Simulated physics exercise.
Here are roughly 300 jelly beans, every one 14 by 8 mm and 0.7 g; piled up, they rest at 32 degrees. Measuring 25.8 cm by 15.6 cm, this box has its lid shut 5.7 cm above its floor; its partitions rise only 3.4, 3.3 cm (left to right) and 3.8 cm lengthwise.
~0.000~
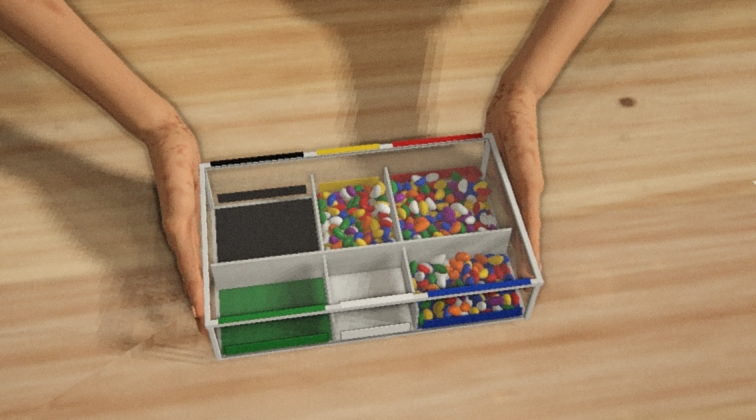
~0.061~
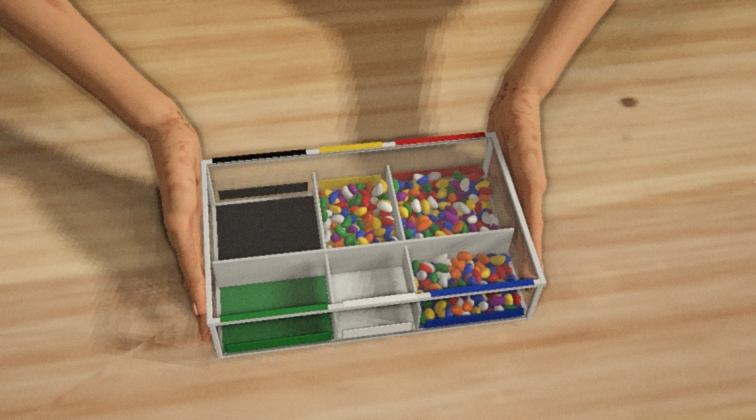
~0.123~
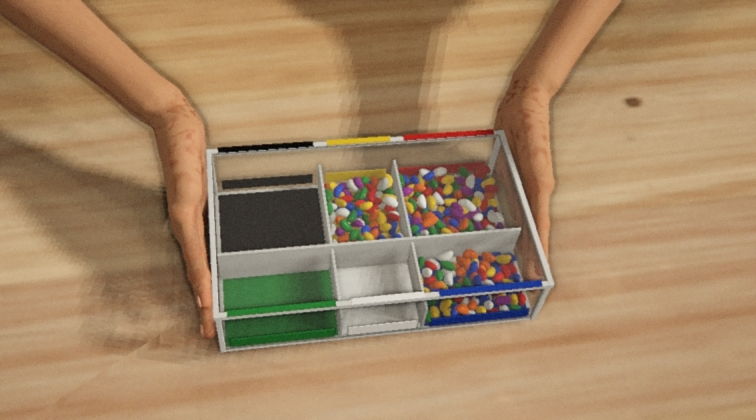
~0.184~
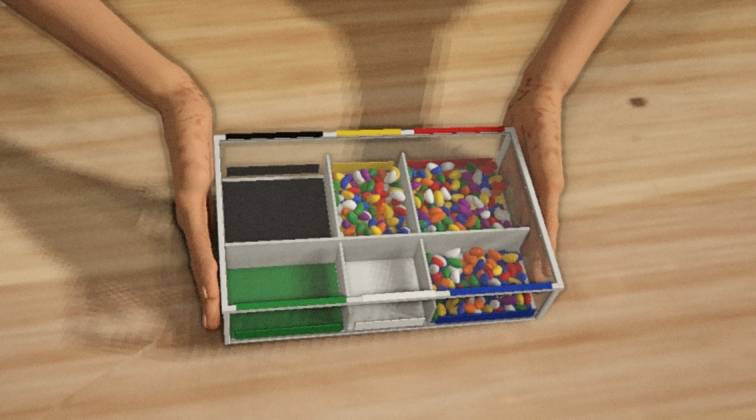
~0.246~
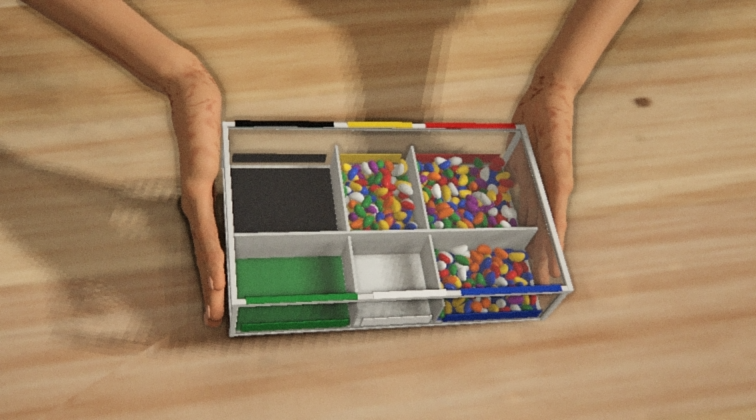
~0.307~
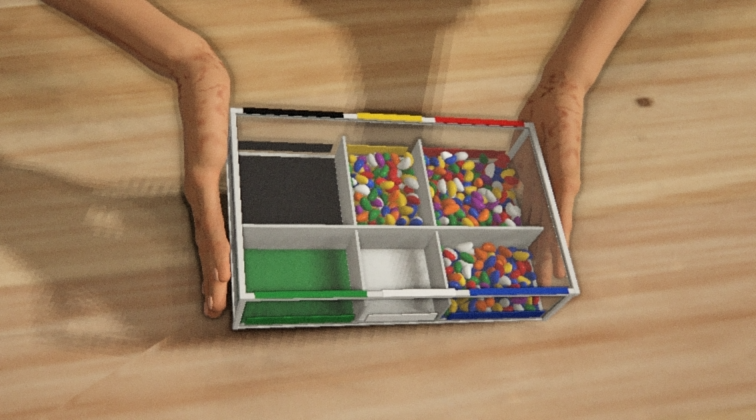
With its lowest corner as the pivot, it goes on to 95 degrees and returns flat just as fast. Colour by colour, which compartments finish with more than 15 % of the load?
Red compartment: Yes, blue compartment: Yes, green compartment: No, yellow compartment: No, white compartment: No, black compartment: No.
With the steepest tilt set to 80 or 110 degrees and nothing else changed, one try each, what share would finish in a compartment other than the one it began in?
15 % and 40 %.
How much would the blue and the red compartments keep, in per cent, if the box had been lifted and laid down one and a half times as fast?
Blue = 50 per cent, red = 40 per cent.
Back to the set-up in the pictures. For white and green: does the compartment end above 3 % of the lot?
For white, it does not; for green, it does not.
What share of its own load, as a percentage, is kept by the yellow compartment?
It works out to near 20 percent.
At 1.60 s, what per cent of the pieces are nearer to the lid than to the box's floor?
About 40 per cent.
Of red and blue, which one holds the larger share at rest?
Result: Blue has more.
Then, at 1.60 s, tilt 95 degrees; red 45 %, blue 35 %, yellow 25 %.
After 2.46 s, tilt 43 degrees; red 40 %, blue 55 %, yellow 5 %.
Then, at 3.33 s, tilt 0 degrees; red 40 %, blue 55 %, yellow 5 %.
At rest (3.8 s), red 40 %, blue 55 %, green 0 %, yellow 5 %, white 0 %, black 0 %.
